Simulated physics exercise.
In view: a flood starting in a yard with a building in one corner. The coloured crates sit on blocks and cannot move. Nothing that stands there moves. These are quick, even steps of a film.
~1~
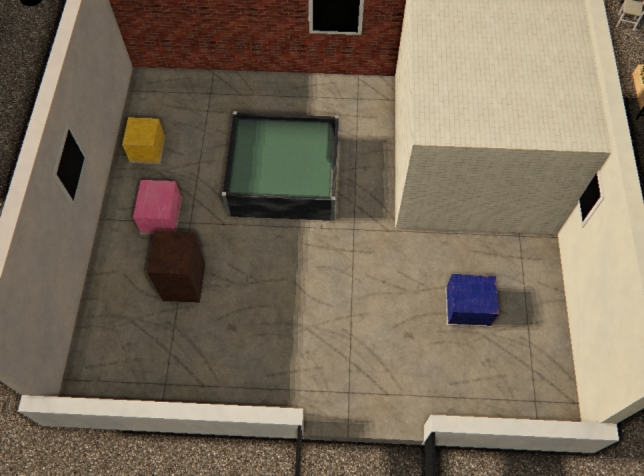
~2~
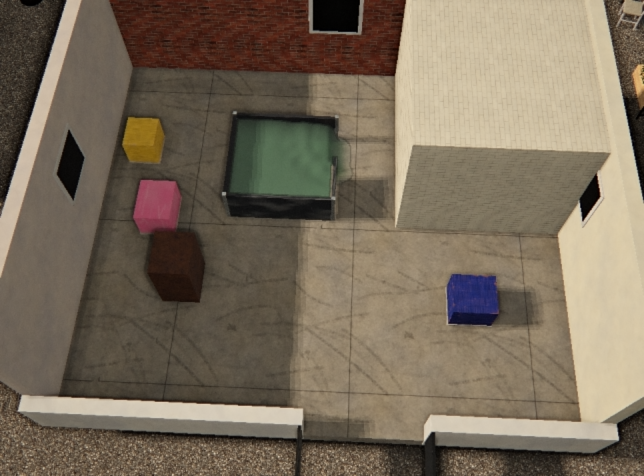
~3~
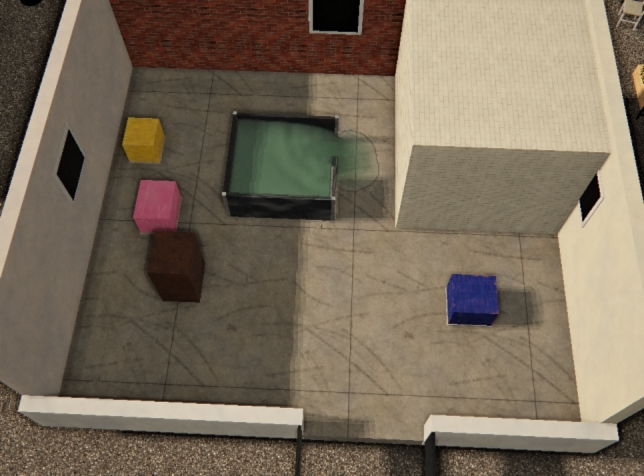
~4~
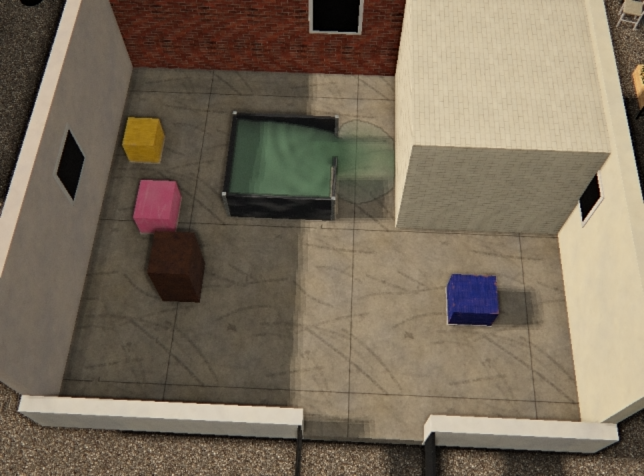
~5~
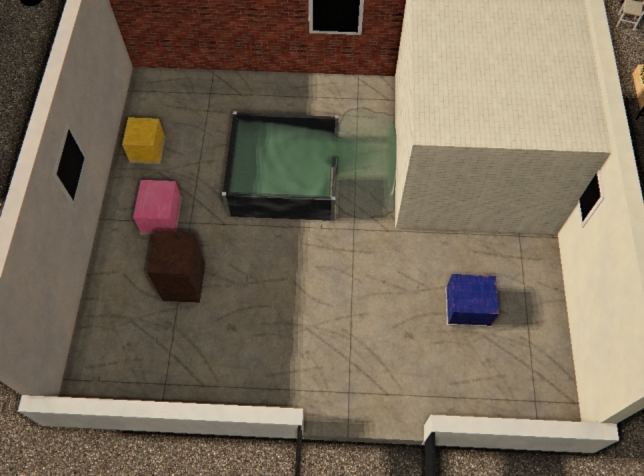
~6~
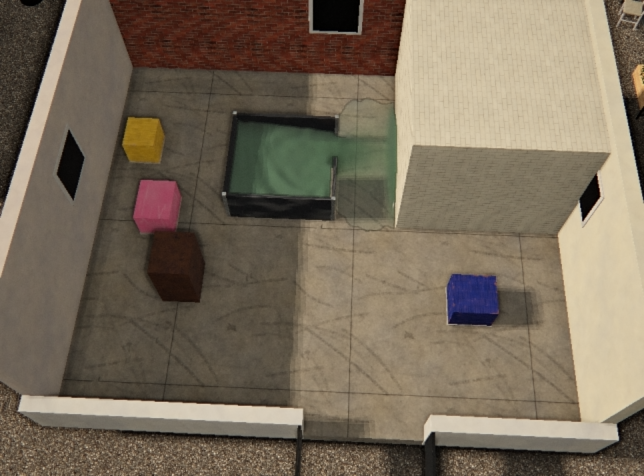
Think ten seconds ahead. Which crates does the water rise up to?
In the end: The yellow crate is wetted; the pink crate is wetted; the blue crate escapes dry.
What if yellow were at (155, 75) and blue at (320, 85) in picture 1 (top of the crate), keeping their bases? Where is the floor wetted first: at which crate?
First comes the blue crate.
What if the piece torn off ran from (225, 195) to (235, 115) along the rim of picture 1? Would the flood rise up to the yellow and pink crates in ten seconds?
My reading: The yellow one gets wet, the pink one gets wet.
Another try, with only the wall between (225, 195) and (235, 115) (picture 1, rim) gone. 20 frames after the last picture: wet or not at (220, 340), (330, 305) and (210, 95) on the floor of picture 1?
One after the other: No water, flooded, flooded.
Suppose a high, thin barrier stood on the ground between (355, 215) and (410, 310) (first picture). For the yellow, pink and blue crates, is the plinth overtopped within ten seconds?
In short: Yellow crate is wetted, pink crate is wetted, blue crate ends up wet.
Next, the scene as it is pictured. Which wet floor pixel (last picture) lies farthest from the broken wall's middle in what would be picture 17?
Close to (404, 369).
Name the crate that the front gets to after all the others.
That is the one in pink.
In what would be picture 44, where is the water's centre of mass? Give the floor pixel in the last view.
Close to (270, 184).
A moment on, water covers 10 % of the floor; the yellow crate not reached, the pink crate not reached, the blue crate not reached.
Next, water covers 25 % of the floor; the yellow crate not reached, the pink crate not reached, the blue crate water round its plinth.
Then, water covers 50 % of the floor; the yellow crate water round its plinth, the pink crate not reached, the blue crate water round its plinth.
Later, water covers 65 % of the floor; the yellow crate water round its plinth, the pink crate water round its plinth, the blue crate water round its plinth.
In the end, water covers 75 % of the floor; the yellow crate was topped, the pink crate was topped, the blue crate stayed above the water.
